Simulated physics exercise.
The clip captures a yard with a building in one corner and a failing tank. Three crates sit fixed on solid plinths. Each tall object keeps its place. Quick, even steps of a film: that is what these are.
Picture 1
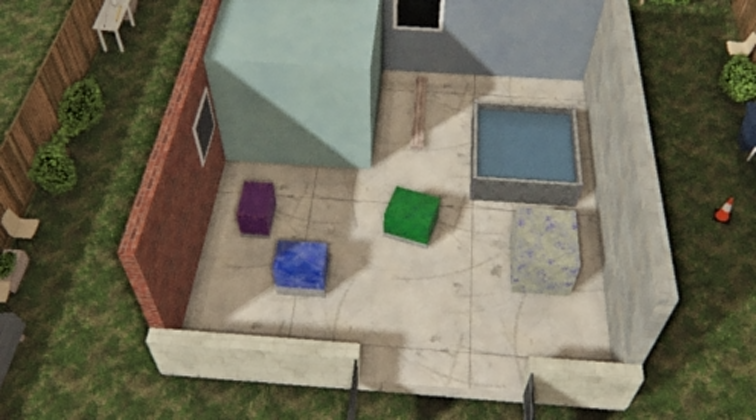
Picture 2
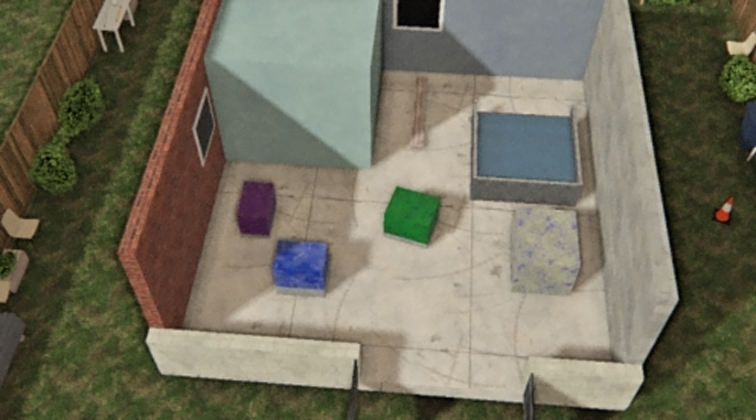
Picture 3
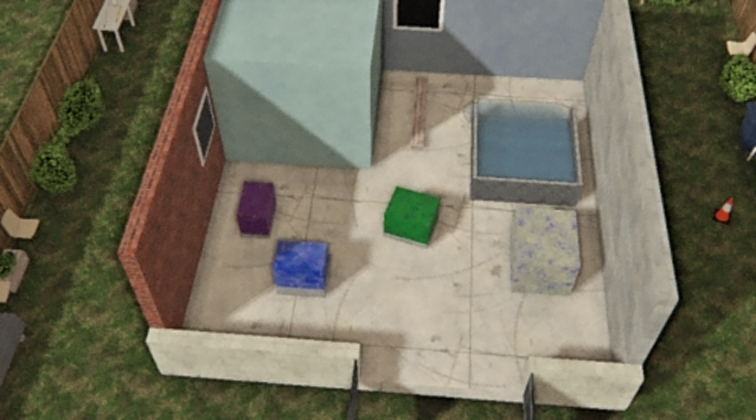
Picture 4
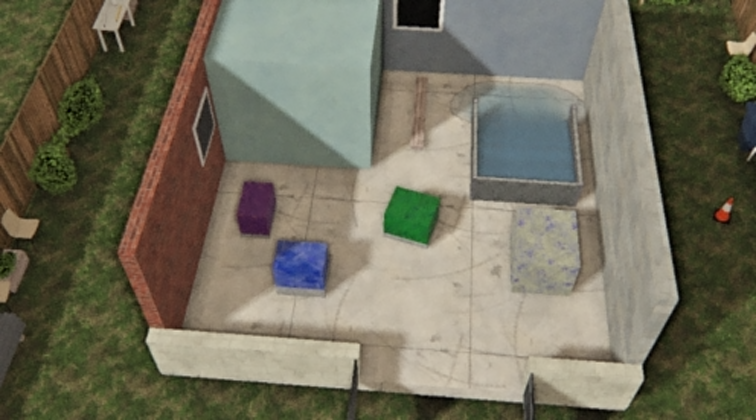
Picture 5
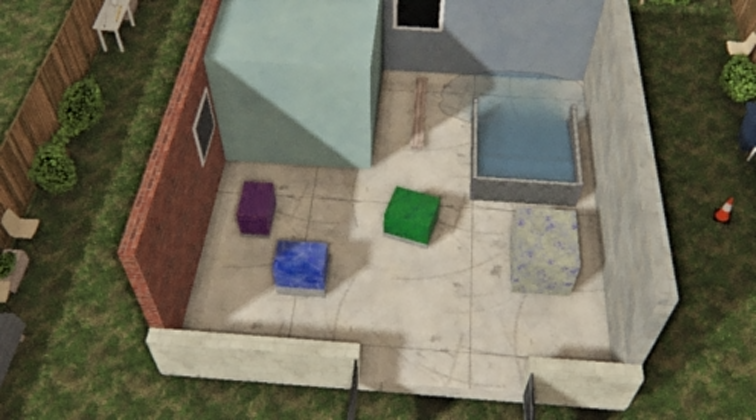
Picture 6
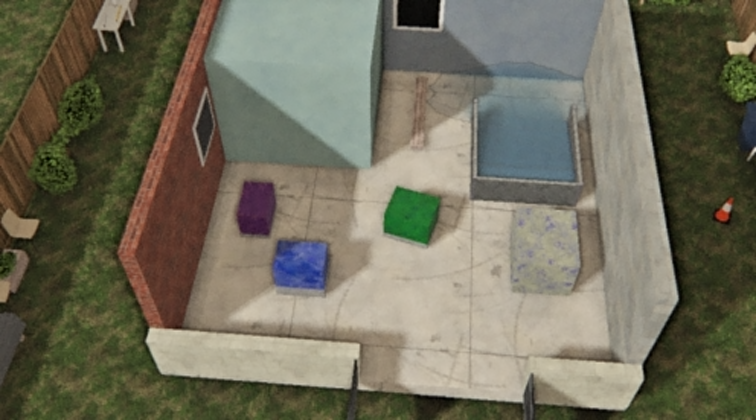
Water pours out over the far side of the tank and spreads toward the back wall.
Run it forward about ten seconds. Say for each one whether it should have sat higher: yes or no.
Blue crate - no; green crate - yes; purple crate - no.
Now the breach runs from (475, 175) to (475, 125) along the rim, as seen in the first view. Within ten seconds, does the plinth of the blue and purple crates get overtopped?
Observed: Blue crate stays clear; purple crate is doused.
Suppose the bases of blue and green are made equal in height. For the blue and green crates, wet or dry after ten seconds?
Blue: Stays clear; green: Stays clear.
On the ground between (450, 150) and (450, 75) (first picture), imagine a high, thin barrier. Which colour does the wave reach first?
My answer: The crate marked green.
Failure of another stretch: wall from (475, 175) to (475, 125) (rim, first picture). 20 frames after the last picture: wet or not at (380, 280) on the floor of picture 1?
I'd say it's left alone there.
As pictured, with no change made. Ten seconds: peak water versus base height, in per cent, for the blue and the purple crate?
40 and 50 per cent, roughly.
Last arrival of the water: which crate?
I think it's the one in purple.
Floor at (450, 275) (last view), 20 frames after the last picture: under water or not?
That spot: Waterless.
A moment on, water covers 10 % of the floor; the blue crate not reached, the green crate not reached, the purple crate not reached.
Next, water covers 15 % of the floor; the blue crate not reached, the green crate not reached, the purple crate not reached.
Then, water covers 35 % of the floor; the blue crate not reached, the green crate water round its plinth, the purple crate not reached.
Later, water covers 65 % of the floor; the blue crate water round its plinth, the green crate water round its plinth, the purple crate water round its plinth.
In the end, water covers 85 % of the floor; the blue crate stayed above the water, the green crate was topped, the purple crate stayed above the water.
